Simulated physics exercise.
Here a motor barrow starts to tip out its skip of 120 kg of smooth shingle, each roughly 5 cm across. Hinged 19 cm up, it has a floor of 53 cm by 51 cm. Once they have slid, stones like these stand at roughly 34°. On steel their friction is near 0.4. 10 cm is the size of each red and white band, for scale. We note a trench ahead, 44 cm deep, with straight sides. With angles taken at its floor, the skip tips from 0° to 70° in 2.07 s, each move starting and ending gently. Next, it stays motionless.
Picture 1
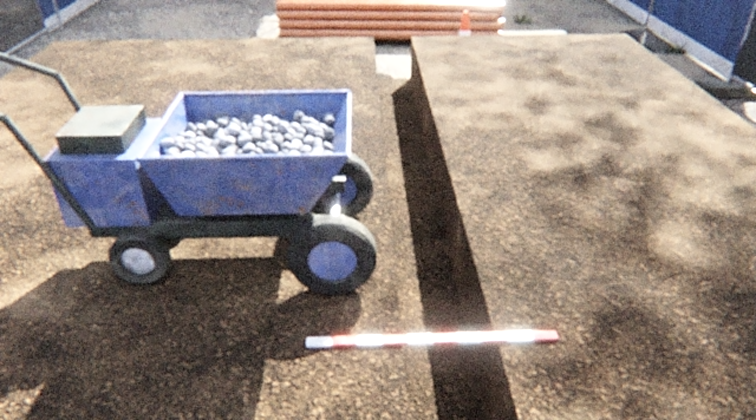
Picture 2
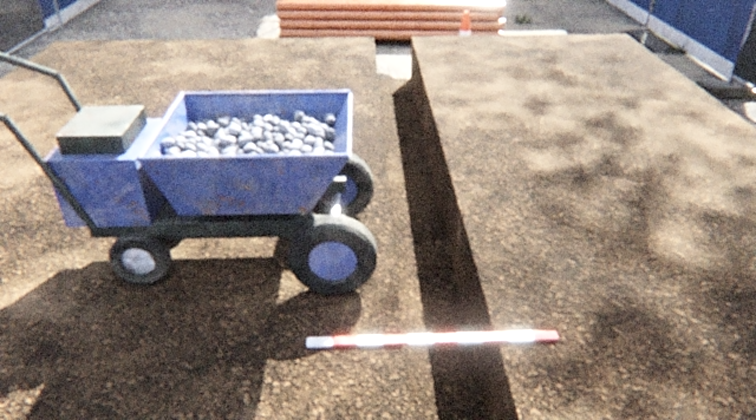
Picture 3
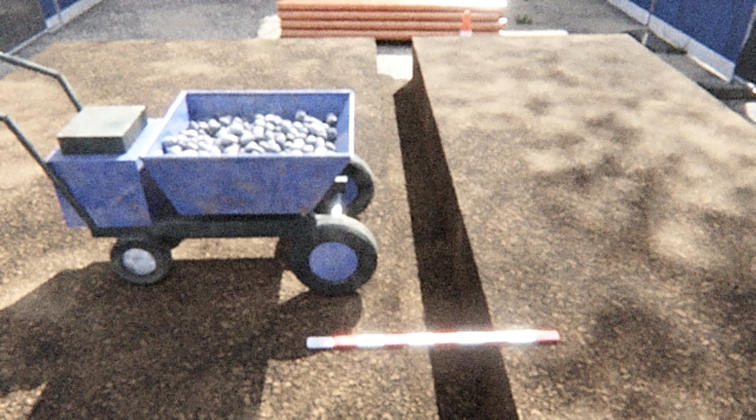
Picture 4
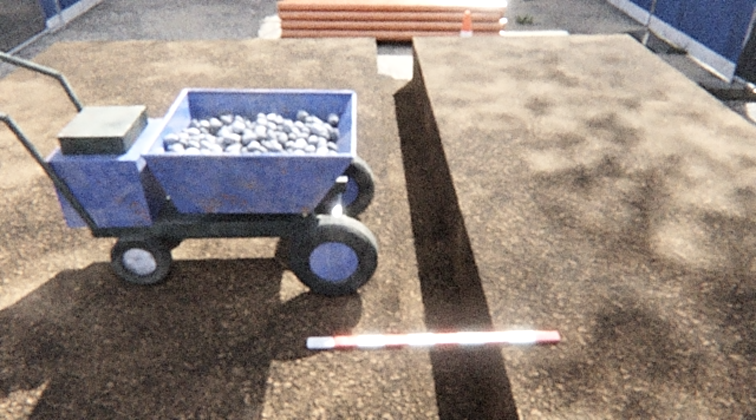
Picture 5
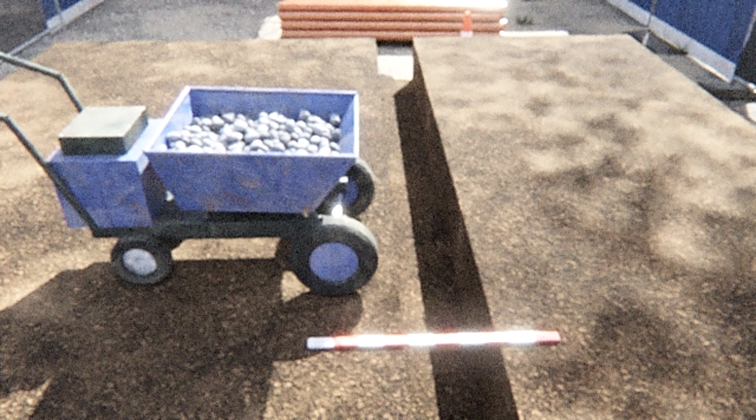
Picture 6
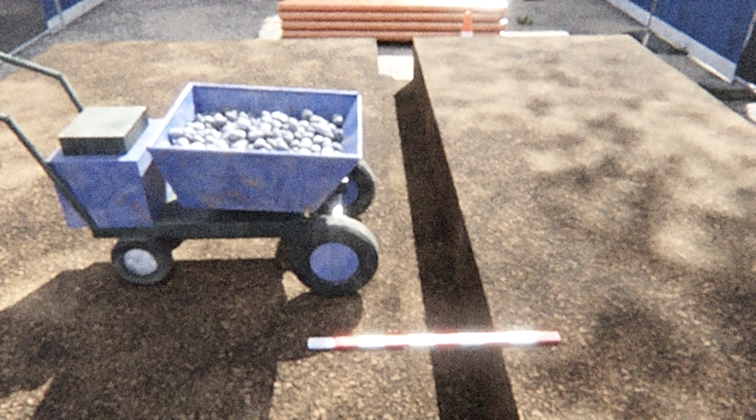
A blue skip full of smooth grey stones, on a small wheeled barrow beside a straight trench, sat still at first, then its left end rose very slightly while the wheels stayed put.
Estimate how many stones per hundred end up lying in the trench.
58 %.
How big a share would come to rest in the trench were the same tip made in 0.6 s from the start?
Something close to 30 per cent.
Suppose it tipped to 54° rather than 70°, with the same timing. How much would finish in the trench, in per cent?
It would come to about 30 percent.
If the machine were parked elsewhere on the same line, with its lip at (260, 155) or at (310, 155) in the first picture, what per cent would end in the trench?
95 % and 90 %.
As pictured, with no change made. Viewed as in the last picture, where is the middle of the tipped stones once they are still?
The resting stones are centred at roughly (459, 301).
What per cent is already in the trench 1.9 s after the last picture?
20 per cent or so by then.
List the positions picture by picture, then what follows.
In the first picture, lip at (348, 156), floor tilted 0°, highest stones at (268, 128).
In the second picture, the skip is at 0°, its lip at (349, 156); the top of the load is at (268, 128).
In the third picture, lip at (351, 156), floor tilted 1°, highest stones at (270, 128).
In the fourth picture, the skip is at 2°, its lip at (353, 157); the top of the load is at (251, 128).
In the fifth picture, the skip is at 3°, its lip at (356, 158); the top of the load is at (235, 126).
In the sixth picture, the skip is at 4°, its lip at (360, 158); the top of the load is at (229, 125).
Then, 1.2 s after the last picture the floor is at 59°, 98 % in the skip, 2 % in the trench; the foremost stones are at (465, 205).
Then, 1.9 s after the last picture the floor is at 70°, 48 % in the skip, 19 % in the trench, 33 % past the trench; the foremost stones are at (575, 238).
Then, 2.2 s after the last picture the floor is at 70°, 26 % in the skip, 30 % in the trench, 44 % past the trench; the foremost stones are at (629, 248).
Then, 4.2 s after the last picture the floor is at 70°, 0 % in the skip, 58 % in the trench, 42 % past the trench; the foremost stones are at (639, 247).
